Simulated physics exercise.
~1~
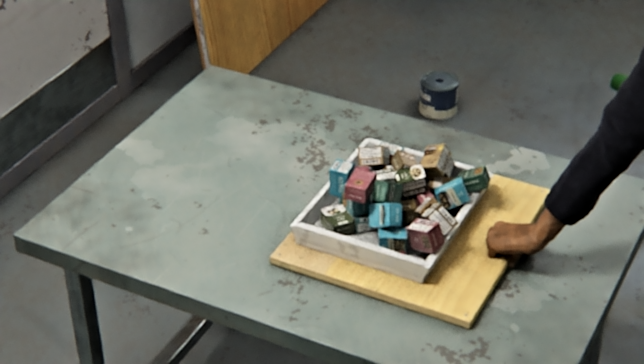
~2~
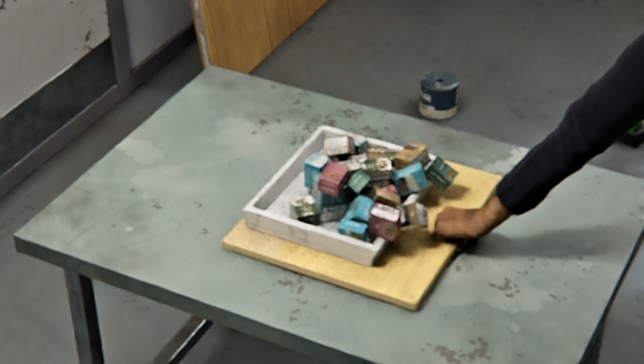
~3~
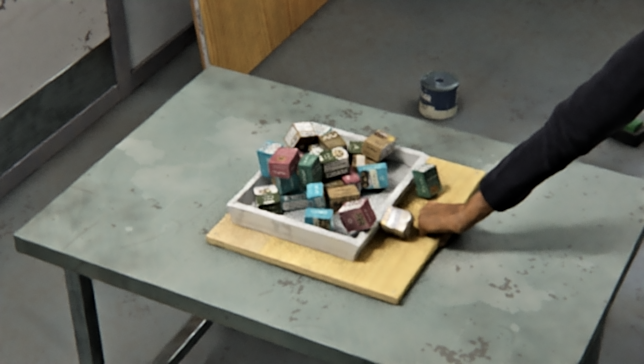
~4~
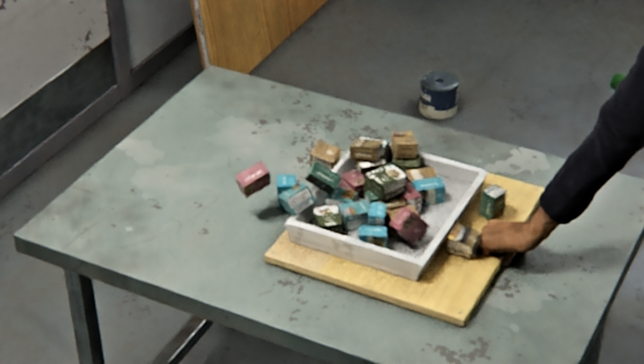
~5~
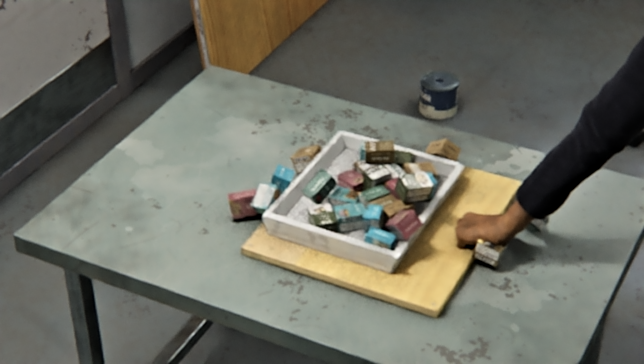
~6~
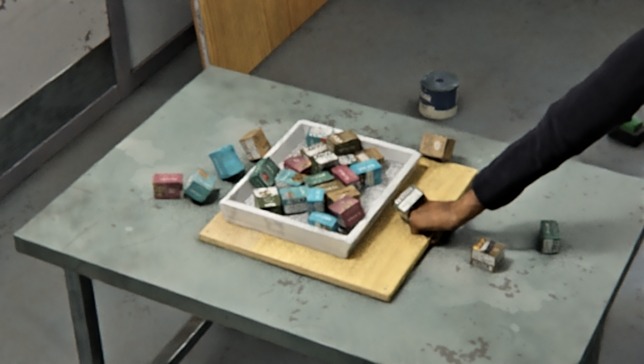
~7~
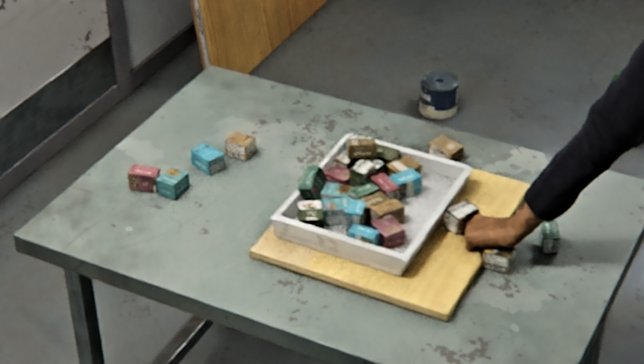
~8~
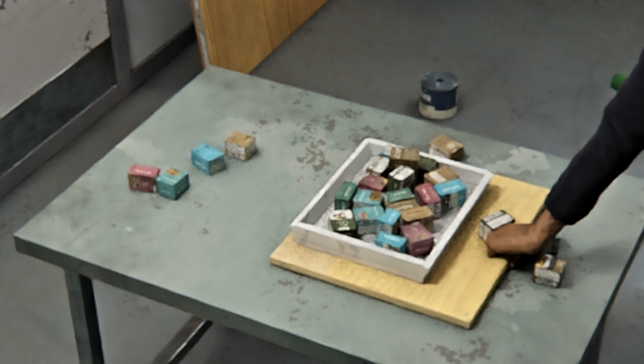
A heaped white crate of small coloured cartons, fixed to a wooden board, was shoved back and forth across a worn table by someone's hand, and cartons tumbled out on both sides, leaving several scattered on the table while most stayed inside.
